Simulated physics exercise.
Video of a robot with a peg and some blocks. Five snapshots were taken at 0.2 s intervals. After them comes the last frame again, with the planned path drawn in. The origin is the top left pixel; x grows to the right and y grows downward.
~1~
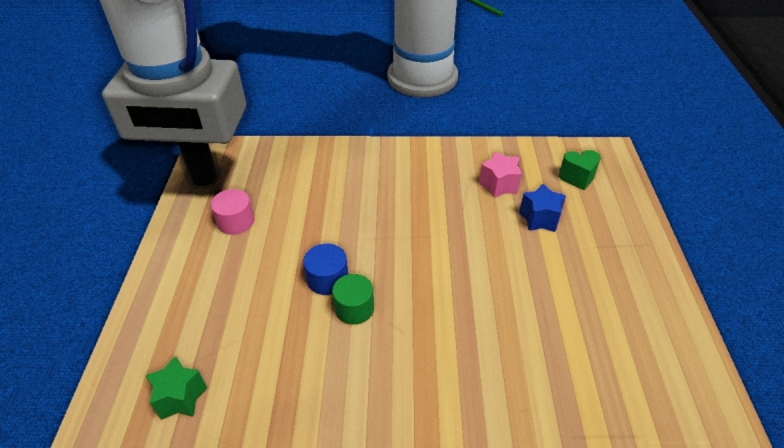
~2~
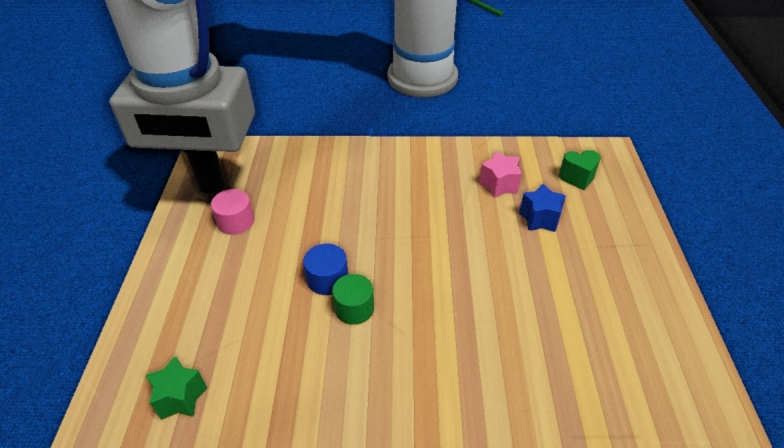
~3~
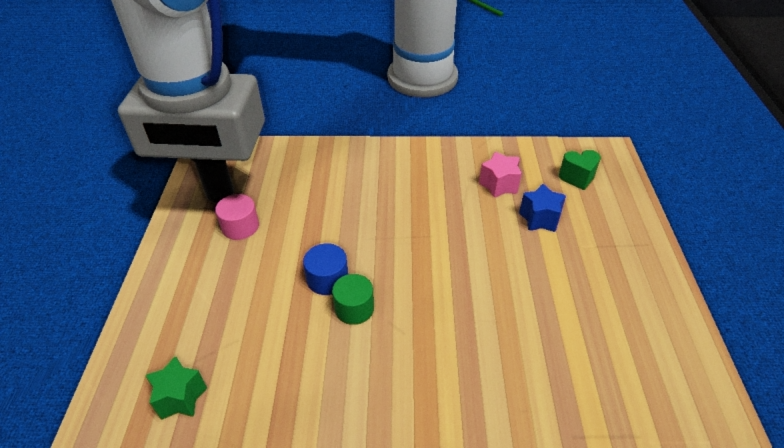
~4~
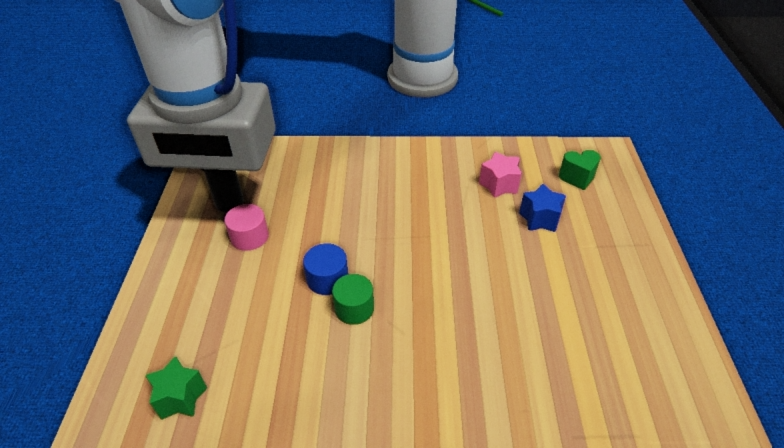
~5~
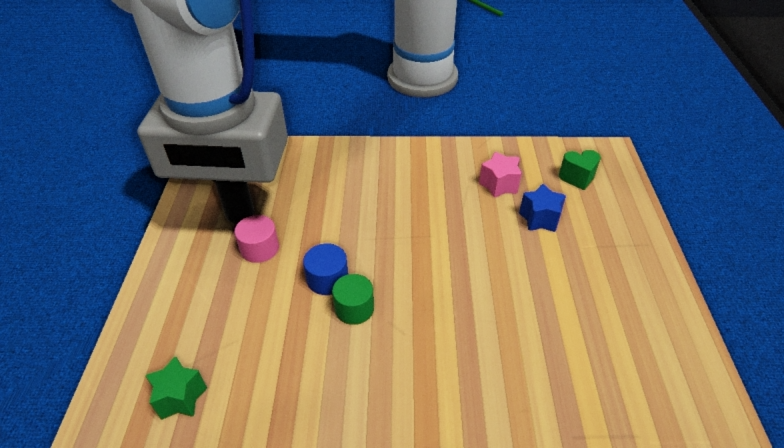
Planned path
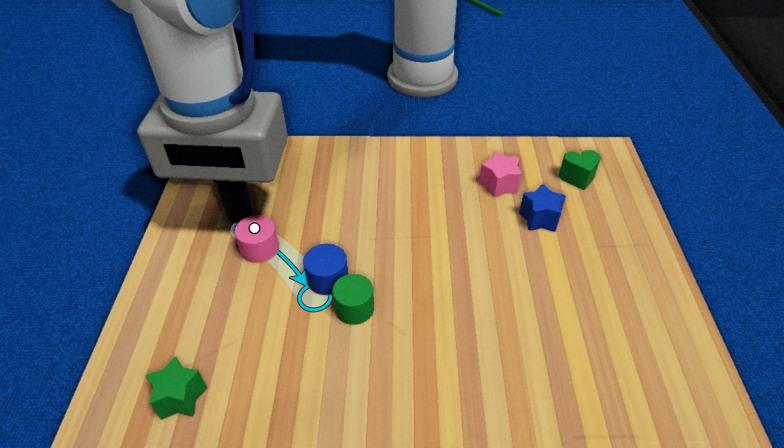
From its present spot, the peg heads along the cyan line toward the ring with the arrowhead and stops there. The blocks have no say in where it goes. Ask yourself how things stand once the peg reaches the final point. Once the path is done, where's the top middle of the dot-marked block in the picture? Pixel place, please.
Around (286, 303).
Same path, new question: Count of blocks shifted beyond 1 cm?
It will shift three or more blocks.
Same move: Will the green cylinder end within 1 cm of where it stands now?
No, it doesn't check out.
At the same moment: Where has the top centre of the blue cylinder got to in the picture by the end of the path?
The middle of its upper face should be somewhere near (350, 269).
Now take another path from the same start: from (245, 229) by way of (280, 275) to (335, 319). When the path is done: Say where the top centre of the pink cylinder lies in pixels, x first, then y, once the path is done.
Roughly at (328, 334).
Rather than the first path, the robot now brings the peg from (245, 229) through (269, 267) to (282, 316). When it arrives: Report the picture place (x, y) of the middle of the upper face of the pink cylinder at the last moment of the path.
Somewhere near (314, 303).
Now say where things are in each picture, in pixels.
In the first frame, peg's lower end at (205, 179); pink cylinder at (230, 201); blue cylinder at (325, 259); green cylinder at (353, 289).
In the second frame, peg at (212, 186); blocks still.
In the third frame, peg at (221, 195); pink cylinder at (235, 206).
In the fourth frame, peg at (230, 204); pink cylinder at (244, 217).
In the fifth frame, peg at (241, 215); pink cylinder at (254, 228); blue cylinder at (325, 259); green cylinder at (353, 289).
Drawn move, from (245, 229) through (271, 247) and (295, 269) to (315, 297); the dot is on the pink cylinder.
The first path, step by step. One third of the way, peg at (268, 233); pink cylinder at (274, 251).
Two thirds of the way, peg at (292, 256); pink cylinder at (284, 278).
At the end, peg at (313, 284); pink cylinder at (285, 303); blue cylinder at (350, 269); green cylinder at (372, 298).
